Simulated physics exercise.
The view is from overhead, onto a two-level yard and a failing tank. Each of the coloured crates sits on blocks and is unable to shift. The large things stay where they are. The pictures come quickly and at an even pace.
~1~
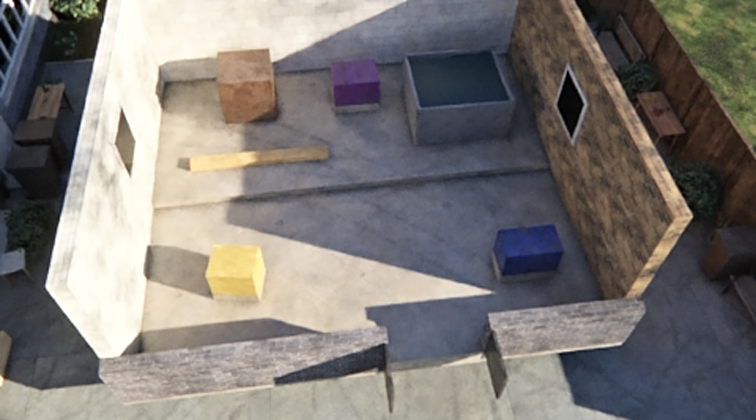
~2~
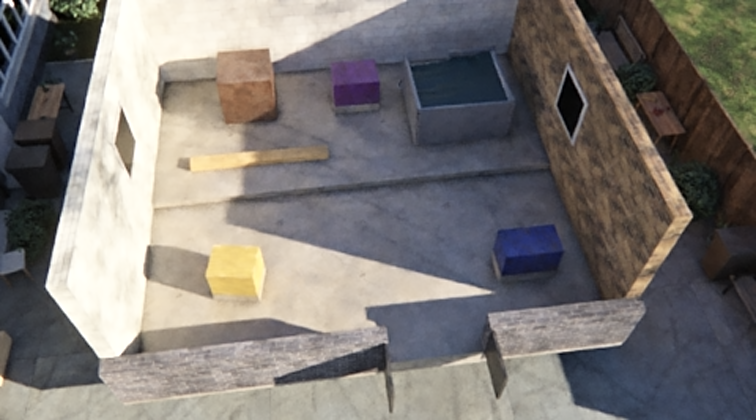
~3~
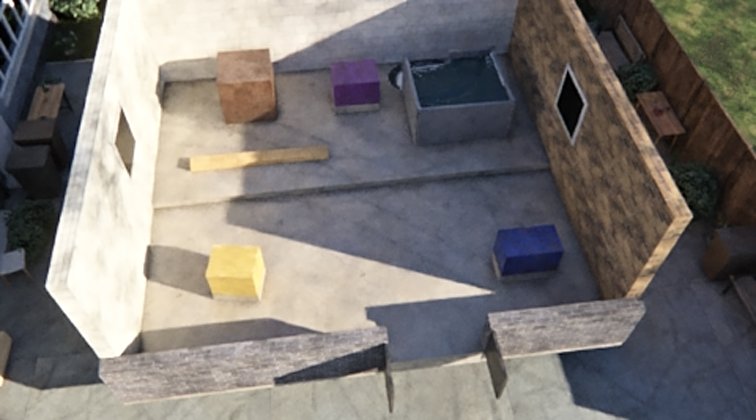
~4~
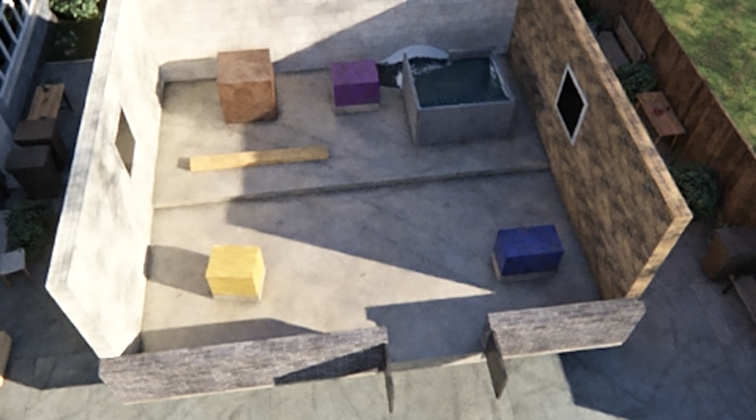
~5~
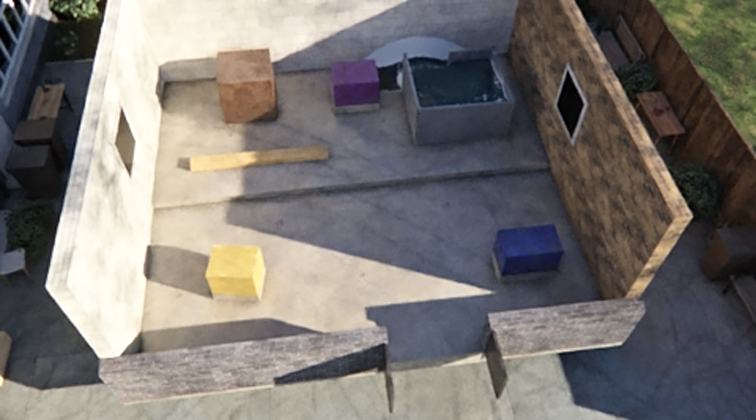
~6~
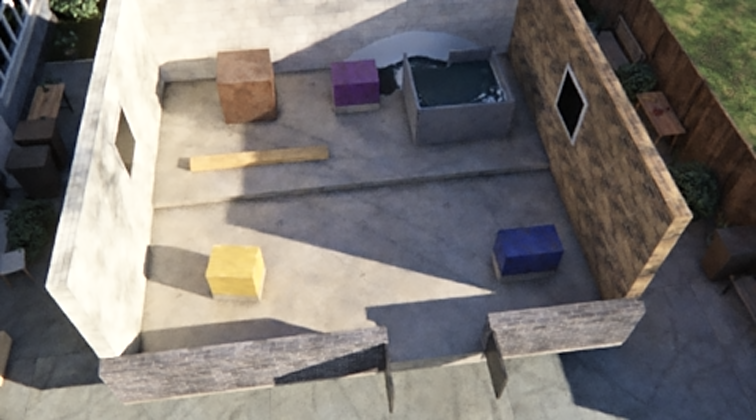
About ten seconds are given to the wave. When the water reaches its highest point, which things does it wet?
Result: The blue crate will have no water on it. The purple crate will have water on it. The yellow crate will have no water on it.
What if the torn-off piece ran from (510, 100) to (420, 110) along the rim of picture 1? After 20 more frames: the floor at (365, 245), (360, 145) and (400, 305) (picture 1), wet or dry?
Order as asked: Swamped, untouched, swamped.
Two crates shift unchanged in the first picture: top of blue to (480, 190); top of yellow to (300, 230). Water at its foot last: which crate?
The crate marked yellow.
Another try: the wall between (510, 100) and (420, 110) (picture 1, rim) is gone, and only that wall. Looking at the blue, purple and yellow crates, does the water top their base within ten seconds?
Result: Blue is swamped; purple is not reached; yellow is swamped.
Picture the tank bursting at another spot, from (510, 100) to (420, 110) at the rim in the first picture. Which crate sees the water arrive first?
First in line is the blue one.
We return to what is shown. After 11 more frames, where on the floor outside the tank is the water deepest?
My best guess is roughly (165, 82).
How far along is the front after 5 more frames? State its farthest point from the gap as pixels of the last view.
Near (226, 77).
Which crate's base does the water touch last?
My answer is the yellow one.
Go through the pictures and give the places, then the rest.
In the first picture, the tank at (457, 80) is whole and still.
In the second picture, water pours out on the tank's far side and has run to a hidden place.
In the third picture, the front is at a hidden place, out from the gap on the tank's far side.
In the fourth picture, water pours out on the tank's far side and has run to (379, 64).
In the fifth picture, the front is at a hidden place, out from the gap on the tank's far side.
In the sixth picture, the front is at a hidden place, out from the gap on the tank's far side.
A moment on, water covers 10 % of the floor; the blue crate not reached, the purple crate water round its plinth, the yellow crate not reached.
Next, water covers 20 % of the floor; the blue crate not reached, the purple crate water round its plinth, the yellow crate not reached.
Then, water covers 40 % of the floor; the blue crate water round its plinth, the purple crate water round its plinth, the yellow crate not reached.
Later, water covers 75 % of the floor; the blue crate water round its plinth, the purple crate water round its plinth, the yellow crate water round its plinth.
In the end, water covers 85 % of the floor; the blue crate stayed above the water, the purple crate was topped, the yellow crate stayed above the water.
